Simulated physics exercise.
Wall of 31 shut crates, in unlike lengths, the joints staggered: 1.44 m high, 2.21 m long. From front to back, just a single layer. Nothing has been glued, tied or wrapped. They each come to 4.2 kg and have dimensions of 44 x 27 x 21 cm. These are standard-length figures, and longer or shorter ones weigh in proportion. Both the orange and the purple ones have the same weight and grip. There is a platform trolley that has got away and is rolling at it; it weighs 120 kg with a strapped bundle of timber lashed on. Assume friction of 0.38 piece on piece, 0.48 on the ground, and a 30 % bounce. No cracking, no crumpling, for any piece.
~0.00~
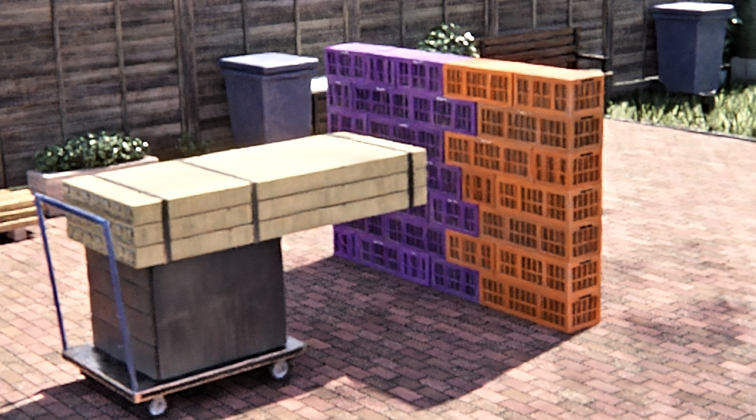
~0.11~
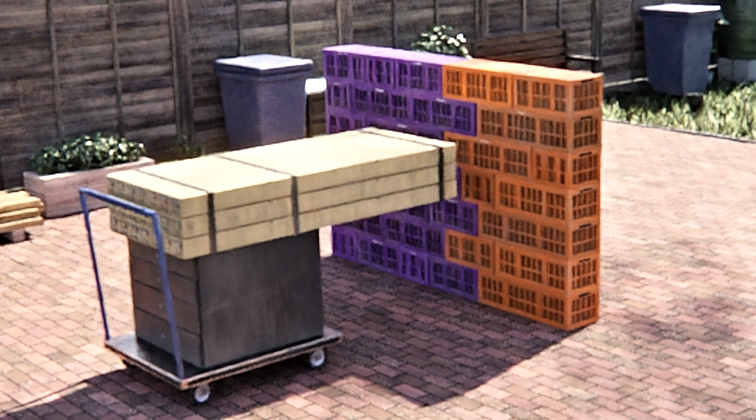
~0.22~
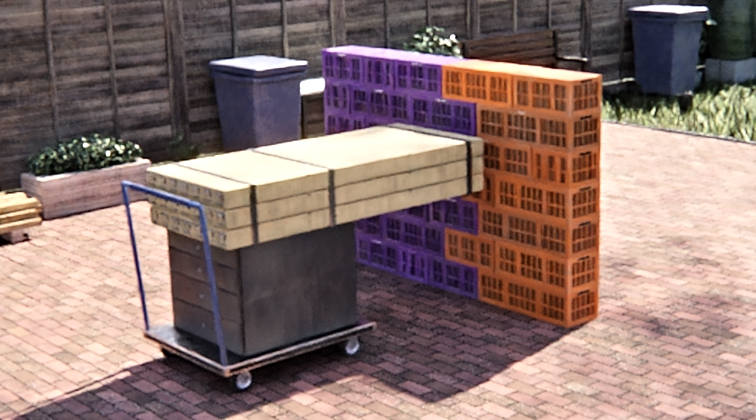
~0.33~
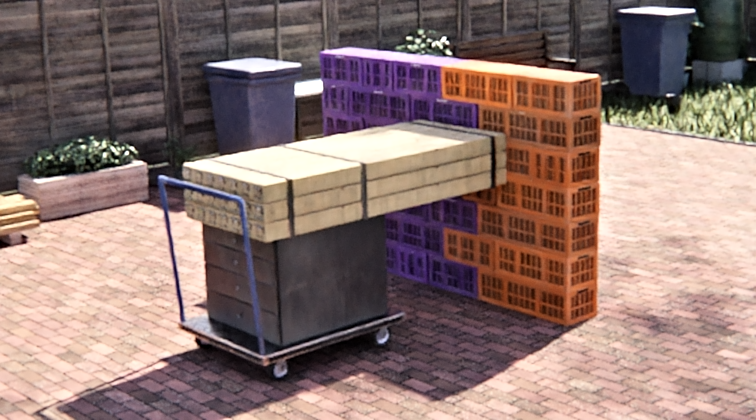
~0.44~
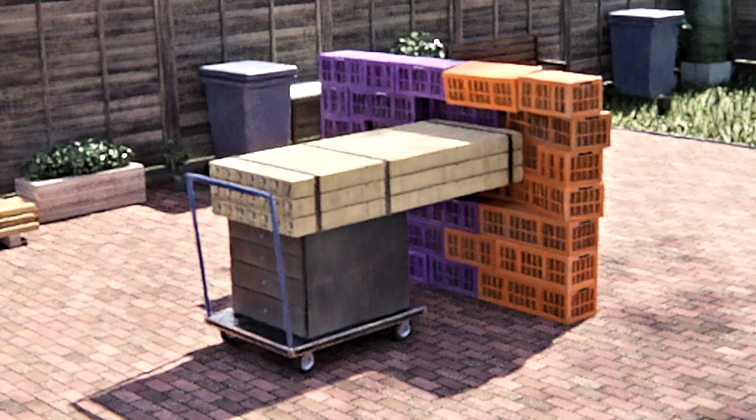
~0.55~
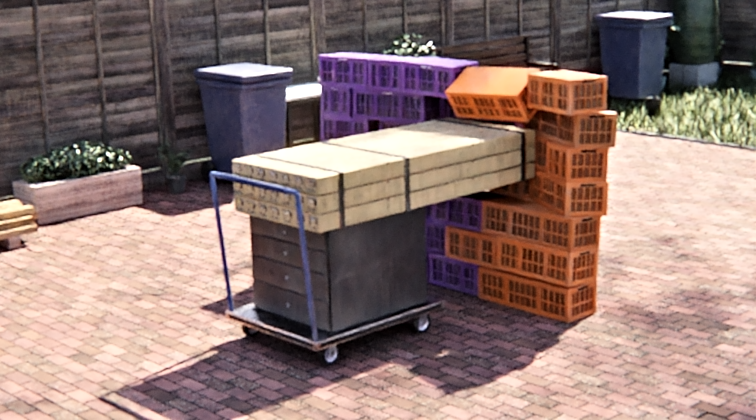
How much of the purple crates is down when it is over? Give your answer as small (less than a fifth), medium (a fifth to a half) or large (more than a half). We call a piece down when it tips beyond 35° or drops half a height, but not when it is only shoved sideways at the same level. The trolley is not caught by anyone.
Medium - a fifth to a half.
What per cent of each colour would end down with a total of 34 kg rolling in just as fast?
Result: Orange 0, purple 0 %.
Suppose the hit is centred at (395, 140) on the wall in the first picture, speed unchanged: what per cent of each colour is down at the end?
That would leave orange at 50 % and purple at 60 %.
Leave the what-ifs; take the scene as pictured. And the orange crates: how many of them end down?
Of the orange ones, 7.
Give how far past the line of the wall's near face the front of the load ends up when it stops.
Something like 105 cm.
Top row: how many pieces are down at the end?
That makes 5 in total.
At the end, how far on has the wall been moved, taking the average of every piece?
Mean shift close to 50 cm.
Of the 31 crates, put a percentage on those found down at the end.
My estimate is roughly 45 per cent.
Around 0.90 s, load 63 cm past the wall's line, still rolling; 2 of the 20 purple crates down (9 of 31 in all colours); top purple crate tipped 22°; top orange crate tipped 21°, 11 cm lower.
Around 1.42 s, load 1.00 m past the wall's line, still rolling; 7 of the 20 purple crates down (14 of 31 in all colours); top purple crate tipped 52°, 85 cm lower; top orange crate on its side.
Finally (3.1 s), load 1.03 m past the wall's line, stopped; 7 of the 20 purple crates down (14 of 31 in all colours); top purple crate on its side; top orange crate on its side. That is 35 per cent. Seen by the last camera, middles, top purple crate near (505, 174), top orange crate near (698, 243).
